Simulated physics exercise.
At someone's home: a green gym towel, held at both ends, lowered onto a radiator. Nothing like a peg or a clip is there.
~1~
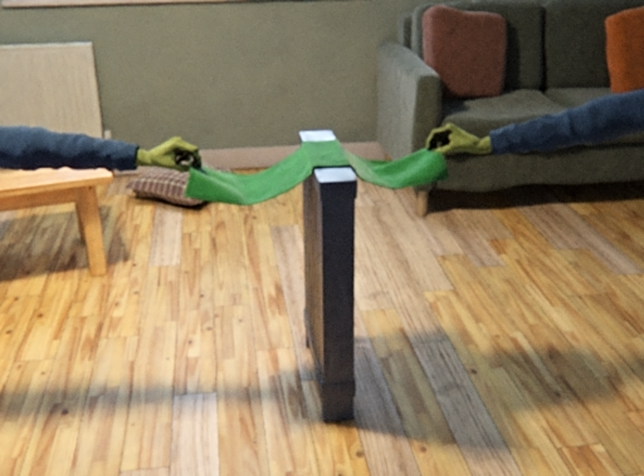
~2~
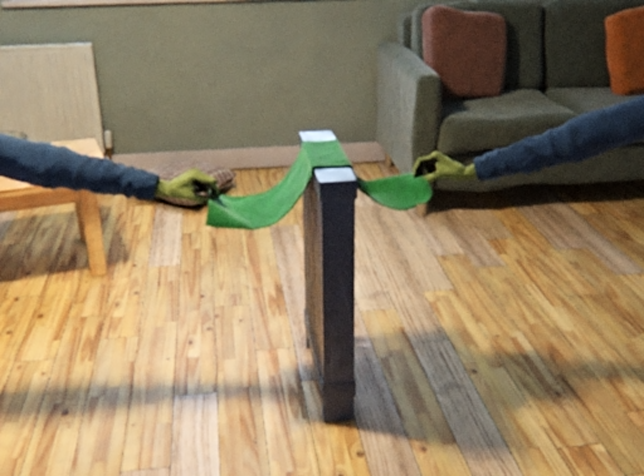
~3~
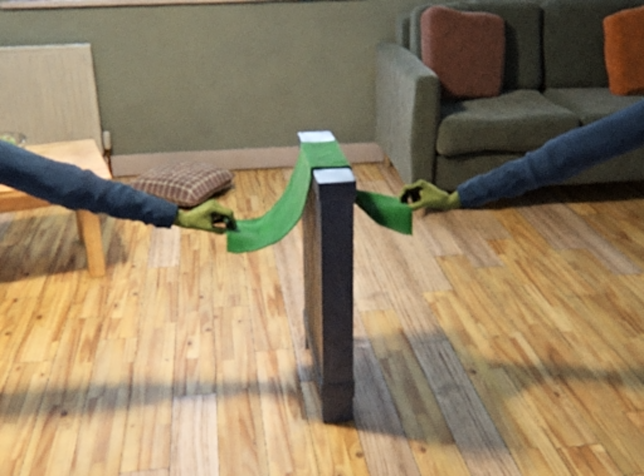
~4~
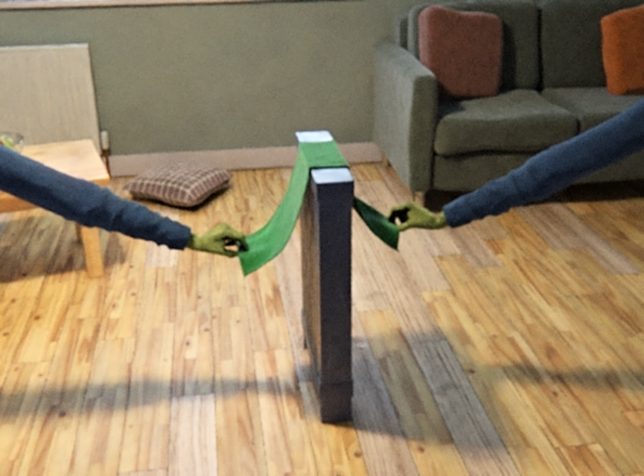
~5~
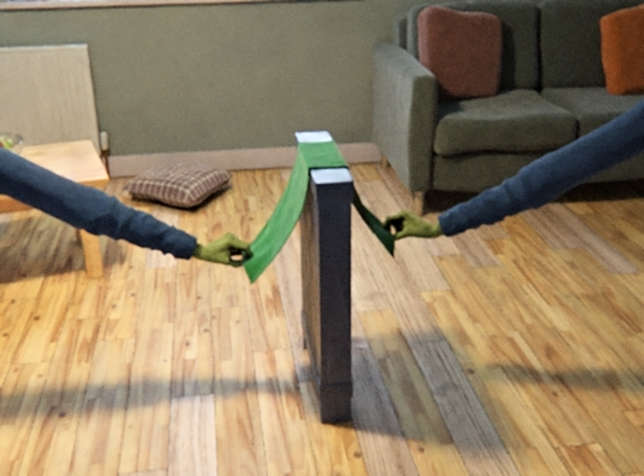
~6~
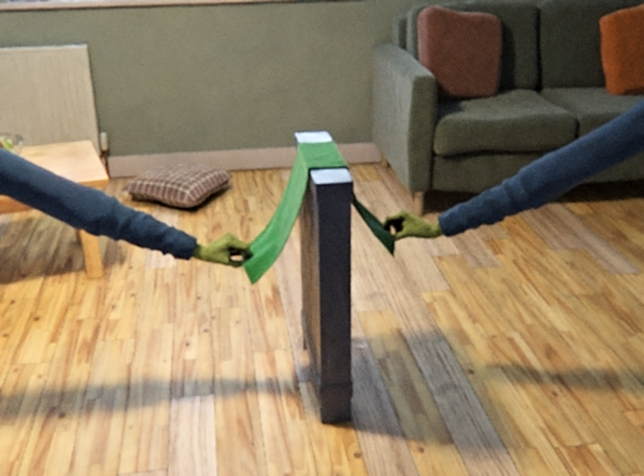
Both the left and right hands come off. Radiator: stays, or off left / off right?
Stays.
Then, 0.16 s later than the last view, gym towel hanging on both sides, left end near (258, 272), right end near (376, 247).
Then, 0.24 s later than the last view, gym towel hanging on both sides, left end near (280, 277), right end near (356, 254).
Then, 0.34 s later than the last view, gym towel hanging on both sides, left end near (306, 278), right end near (341, 256).
Finally, gym towel hanging on both sides, left end near (306, 278), right end near (341, 256). The green gym towel hangs there.
